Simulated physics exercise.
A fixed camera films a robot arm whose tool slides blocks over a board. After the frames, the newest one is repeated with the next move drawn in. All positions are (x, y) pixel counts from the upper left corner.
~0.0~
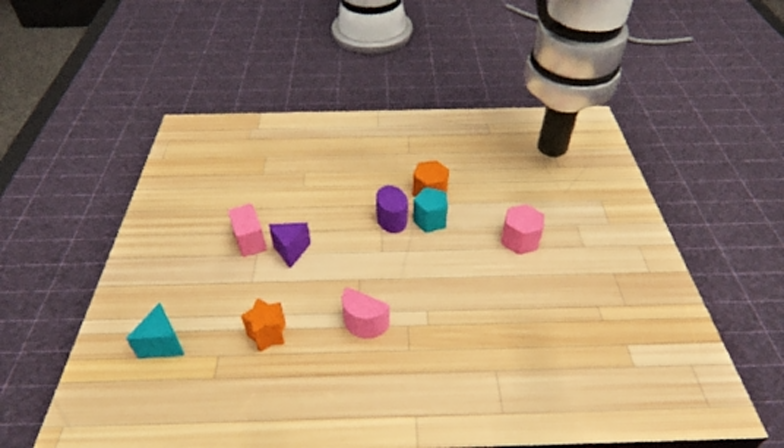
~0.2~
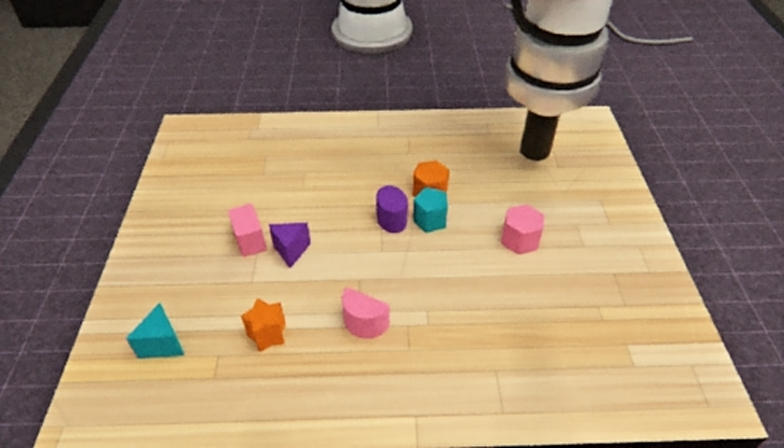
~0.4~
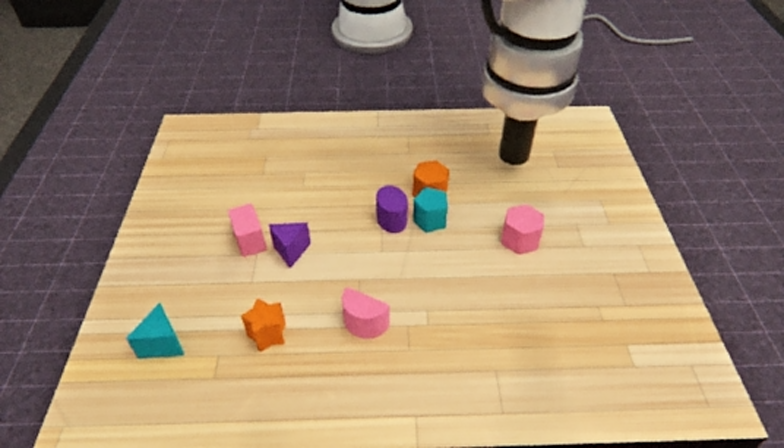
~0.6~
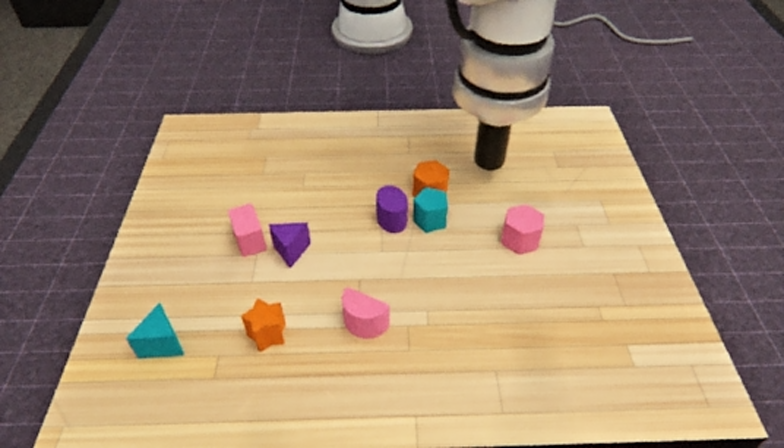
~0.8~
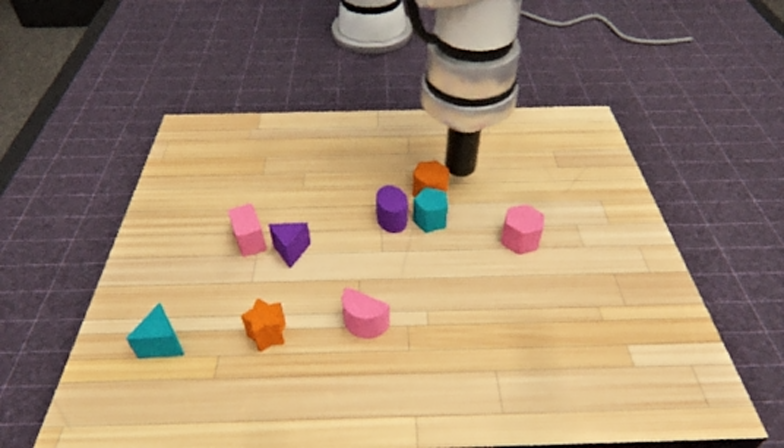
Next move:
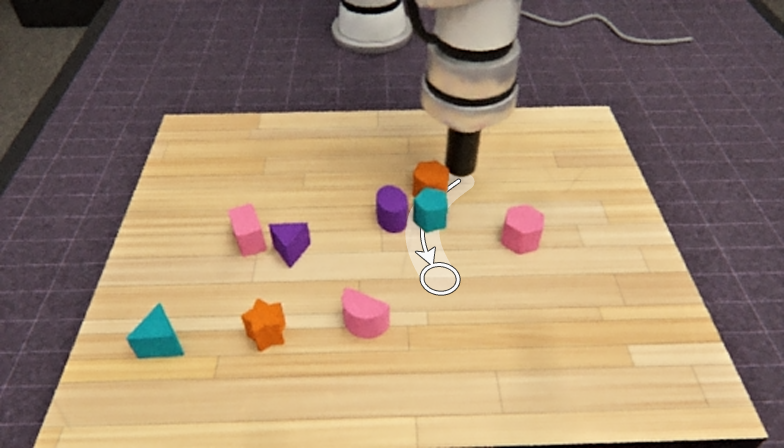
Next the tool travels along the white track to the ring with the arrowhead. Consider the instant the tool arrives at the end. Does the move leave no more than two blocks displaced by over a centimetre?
Going by the path, no.
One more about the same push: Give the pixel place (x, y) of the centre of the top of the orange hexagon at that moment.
Near (396, 183).
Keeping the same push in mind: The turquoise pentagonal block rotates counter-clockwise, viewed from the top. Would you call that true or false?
That statement is not accurate.
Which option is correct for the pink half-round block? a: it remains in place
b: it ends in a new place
It's a.
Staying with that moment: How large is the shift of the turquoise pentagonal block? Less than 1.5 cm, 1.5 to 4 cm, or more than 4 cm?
Movement: Over 4 cm.
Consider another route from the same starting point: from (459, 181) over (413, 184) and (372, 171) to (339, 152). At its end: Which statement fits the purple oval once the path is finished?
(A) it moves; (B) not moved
A - it moves.
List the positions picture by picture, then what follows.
The first frame shows lower end of the tool (552, 149), tops of blocks, pink half-round block (362, 304), purple oval (392, 198), orange hexagon (431, 171), turquoise pentagonal block (432, 199).
The second frame shows tool (535, 152), blocks as before.
The third frame shows tool (514, 157), blocks as before.
The fourth frame shows tool (489, 162), blocks as before.
The fifth frame shows tool (460, 168), pink half-round block (362, 304), purple oval (392, 198), orange hexagon (431, 171), turquoise pentagonal block (432, 199).
The drawn path runs from (459, 181) via (431, 206) and (423, 240), ending at (440, 279).
The first path, step by step. One third of the way, tool (432, 193); purple oval (382, 202), turned 35° anticlockwise; orange hexagon (398, 183), turned 55° clockwise; turquoise pentagonal block (427, 207), turned 15° anticlockwise.
Two thirds of the way, tool (424, 228); purple oval (379, 203), turned 40° anticlockwise; orange hexagon (396, 183), turned 55° clockwise; turquoise pentagonal block (414, 243).
At the end, tool (441, 266); pink half-round block not moved; purple oval (379, 203), turned 40° anticlockwise; orange hexagon (396, 183), turned 55° clockwise; turquoise pentagonal block (410, 269), turned 50° clockwise.
